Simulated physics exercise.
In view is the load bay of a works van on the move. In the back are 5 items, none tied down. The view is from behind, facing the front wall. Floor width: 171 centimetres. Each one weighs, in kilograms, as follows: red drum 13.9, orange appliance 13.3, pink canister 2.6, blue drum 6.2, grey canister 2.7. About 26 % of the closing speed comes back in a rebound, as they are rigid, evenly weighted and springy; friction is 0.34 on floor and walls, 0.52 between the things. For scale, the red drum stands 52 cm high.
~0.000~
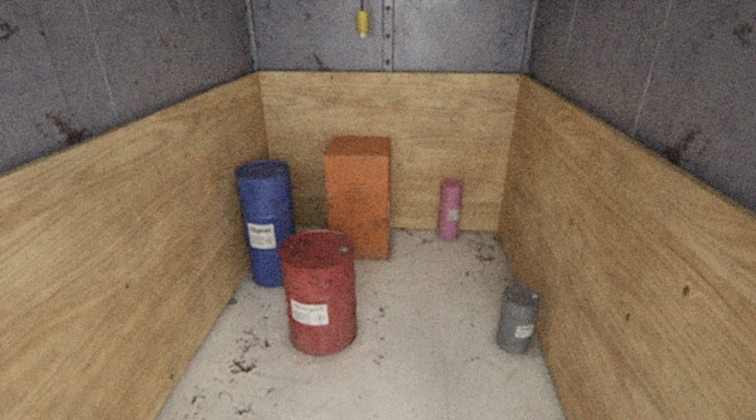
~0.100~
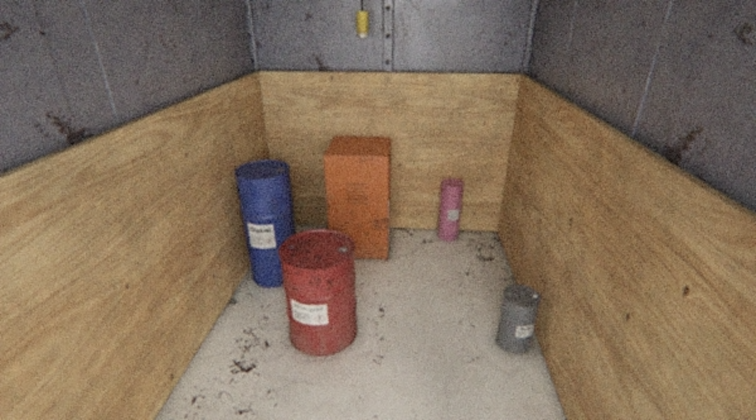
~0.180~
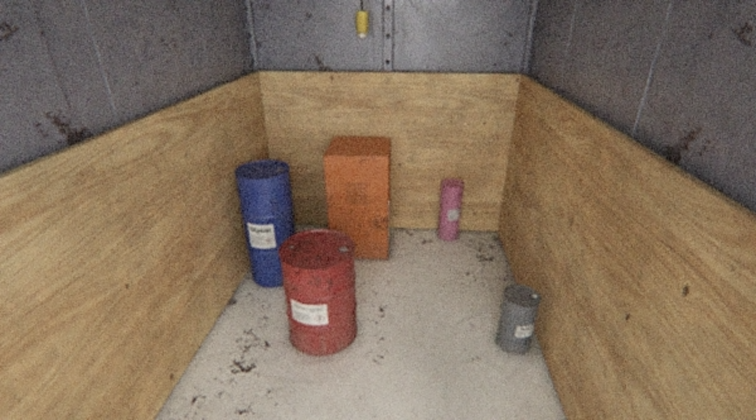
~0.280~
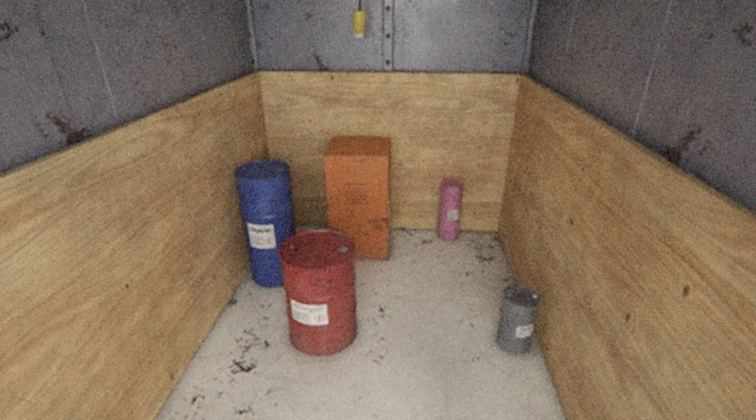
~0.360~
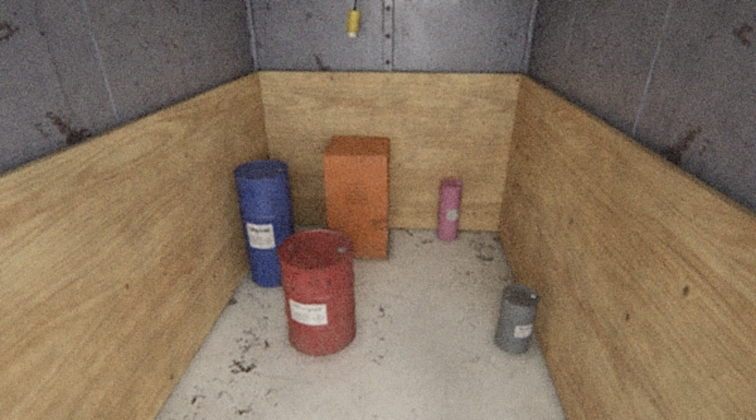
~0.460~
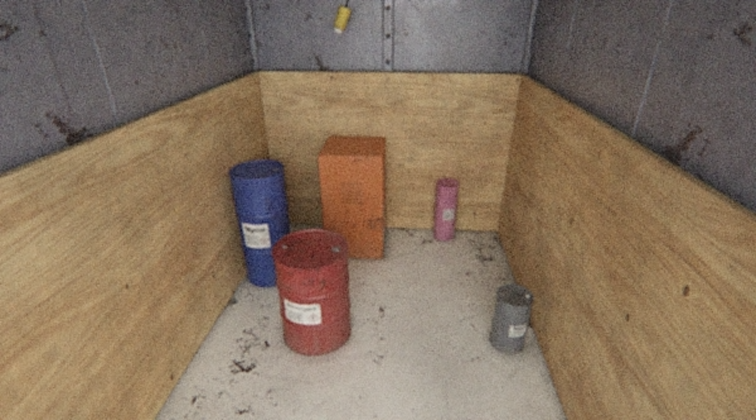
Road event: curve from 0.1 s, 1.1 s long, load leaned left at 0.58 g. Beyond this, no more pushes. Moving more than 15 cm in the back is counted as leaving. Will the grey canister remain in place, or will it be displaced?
The grey canister is displaced.
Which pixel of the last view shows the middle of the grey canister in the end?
Roughly (295, 307).
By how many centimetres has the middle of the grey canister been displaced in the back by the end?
Start to finish, roughly 112 cm.
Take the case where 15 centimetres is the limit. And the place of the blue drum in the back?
As for the blue drum, it stays where it was.
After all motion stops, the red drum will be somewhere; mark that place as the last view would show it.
It finishes around (240, 288).
By 0.66 s, load feels 0.58 g left; grey canister 16 cm from its spot near (485, 318); pink canister 16 cm from its spot; orange appliance 16 cm from its spot.
By 0.86 s, load feels 0.58 g left; grey canister 38 cm from its spot near (441, 316); pink canister 38 cm from its spot; orange appliance 38 cm from its spot.
By 1.16 s, load feels 0.09 g left; grey canister 86 cm from its spot near (346, 310); pink canister tilted 8°; orange appliance 49 cm from its spot.
When it is over (3.8 s), not toppled but over 15 cm from the start, red drum, orange appliance, pink canister and grey canister; the last one within 15 cm of the start. In the last view, grey canister near (295, 307).
